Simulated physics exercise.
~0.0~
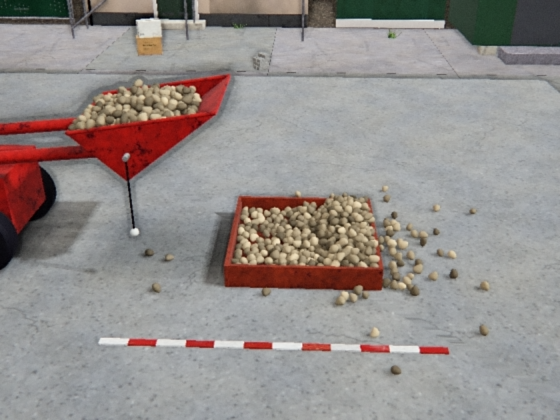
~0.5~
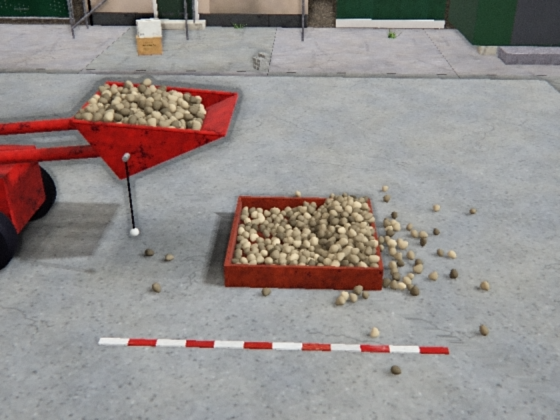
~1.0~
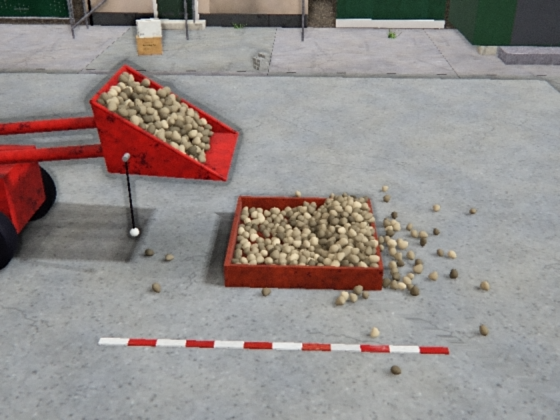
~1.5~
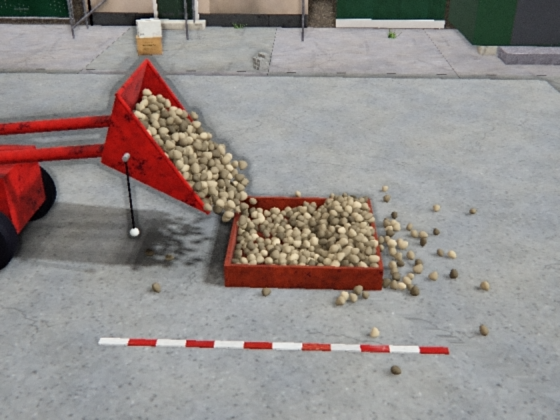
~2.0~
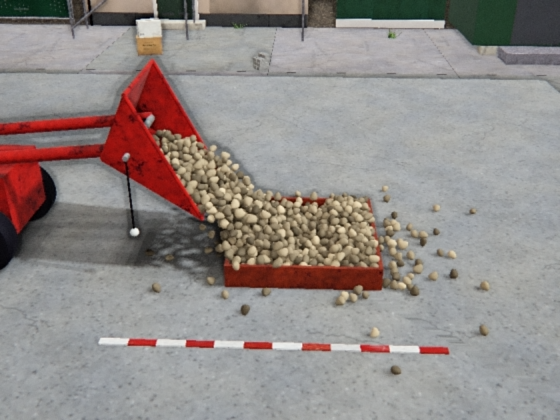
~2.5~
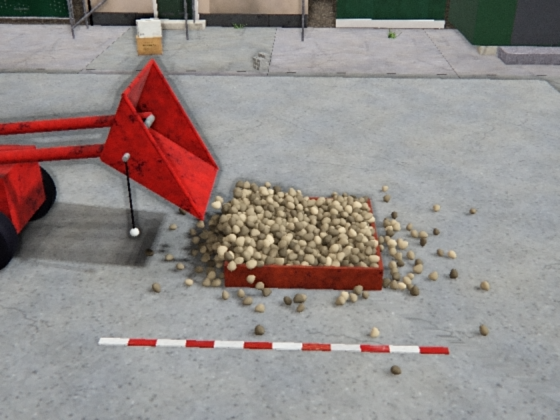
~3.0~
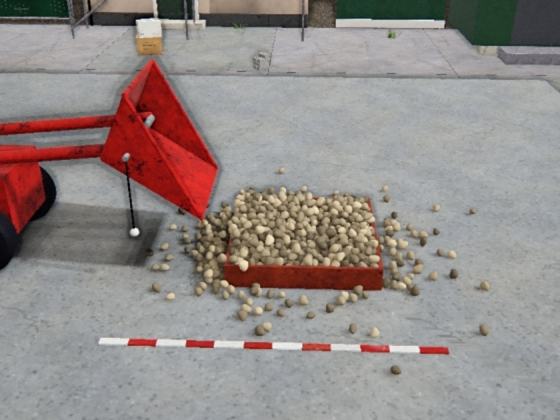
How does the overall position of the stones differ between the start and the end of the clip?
At the start the stones are split between the raised bucket on the left and the bin with its scattered stones. By the end they lie lower and further right as a whole, all heaped in the bin or spread on the ground around it.
